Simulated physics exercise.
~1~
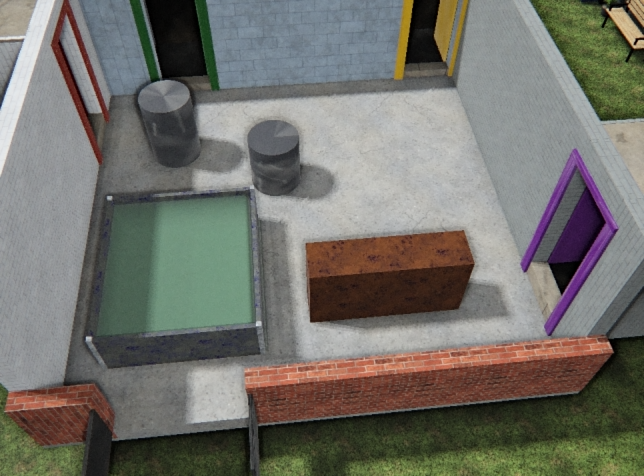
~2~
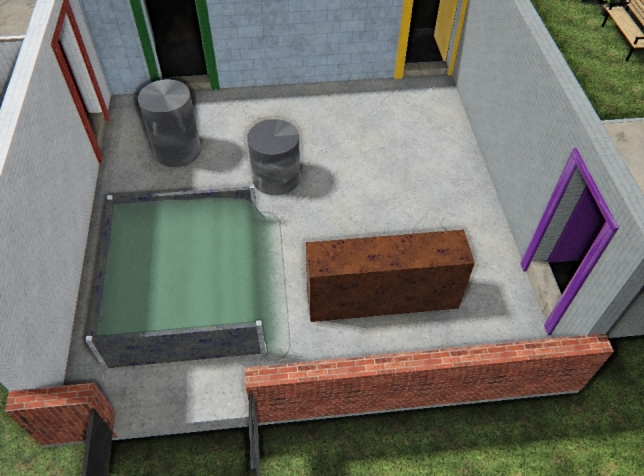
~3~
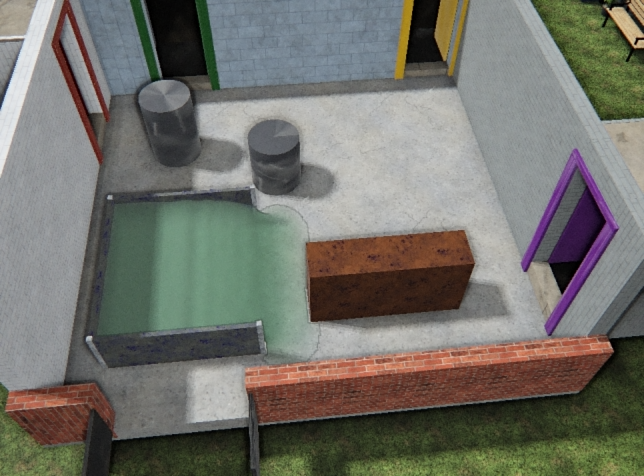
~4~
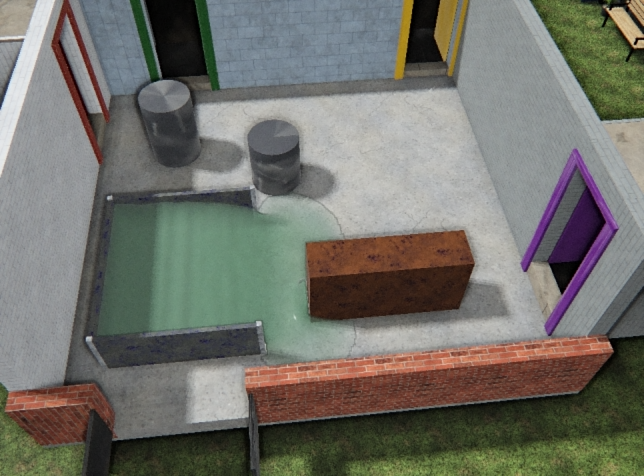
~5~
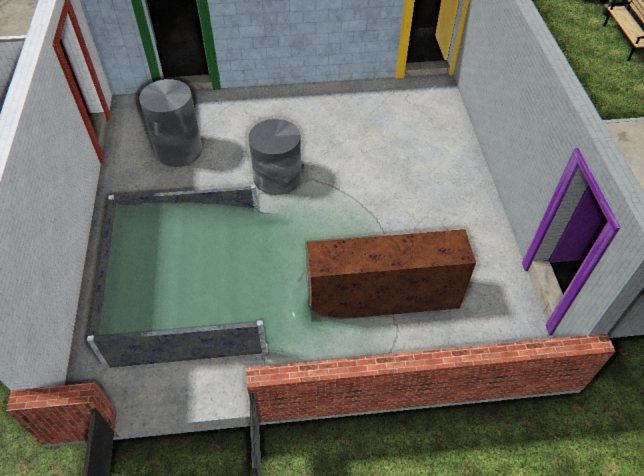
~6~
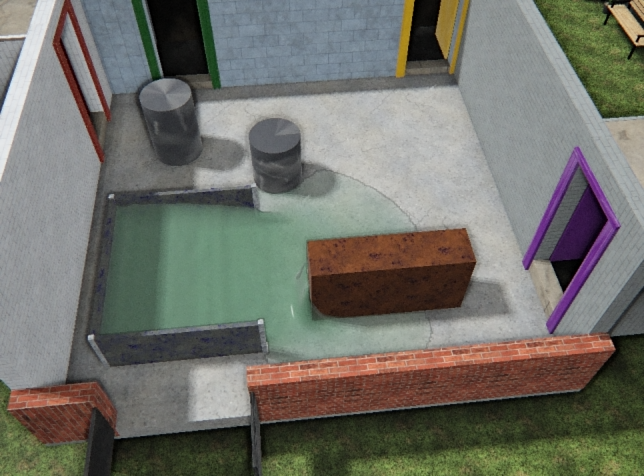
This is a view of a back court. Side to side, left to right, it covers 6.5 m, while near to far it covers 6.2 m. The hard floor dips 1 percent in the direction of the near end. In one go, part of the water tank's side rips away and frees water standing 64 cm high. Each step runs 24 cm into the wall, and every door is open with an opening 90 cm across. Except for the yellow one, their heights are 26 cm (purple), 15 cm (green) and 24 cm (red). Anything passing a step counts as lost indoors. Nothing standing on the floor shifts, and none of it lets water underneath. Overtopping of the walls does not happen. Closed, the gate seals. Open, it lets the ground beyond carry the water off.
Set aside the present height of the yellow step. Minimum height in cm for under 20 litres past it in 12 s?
Approx. 23 cm.
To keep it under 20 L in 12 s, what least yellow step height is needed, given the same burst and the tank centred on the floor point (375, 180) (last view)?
Then about 32 centimetres at the least.
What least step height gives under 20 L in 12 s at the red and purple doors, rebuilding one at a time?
Close to 9.0 cm (red) and close to 21 cm (purple).
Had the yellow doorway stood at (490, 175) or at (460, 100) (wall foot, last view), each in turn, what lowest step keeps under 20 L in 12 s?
In turn: About 19 cm, about 15 cm.
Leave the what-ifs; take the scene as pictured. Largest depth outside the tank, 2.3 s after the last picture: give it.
Up to some 37 centimetres, I'd say.
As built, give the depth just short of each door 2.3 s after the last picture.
Depth (cm): Purple 24 / yellow 8 / green 0 / red 0.
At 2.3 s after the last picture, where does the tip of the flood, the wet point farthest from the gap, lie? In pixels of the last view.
The farthest wet point is roughly at (453, 74) in the last view.
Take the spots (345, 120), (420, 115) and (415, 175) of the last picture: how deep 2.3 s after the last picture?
Approx. 2 / 4 / 5 cm.
Then, 0.7 s after the last picture water covers 40 % of the floor, deepest (44 cm) near (298, 306); it has not reached the yellow door.
Then, 2.3 s after the last picture water covers 60 % of the floor, deepest (37 cm) near (453, 74); 8 cm at the yellow door, 3 litres in over its 14 cm step.
Then, 11.3 s after the last picture water covers 100 % of the floor, deepest (14 cm) near (66, 388); 5 cm at the yellow door, 100 litres in over its 14 cm step.
At the yellow door as built, the water peaked near 27 cm, 2.9 s after the last picture.
Run again over the same 12 s with other heights there, 31 litres in over 21 cm, 6 litres over 28 cm. The limit of 20 litres is kept from about 23 cm up.
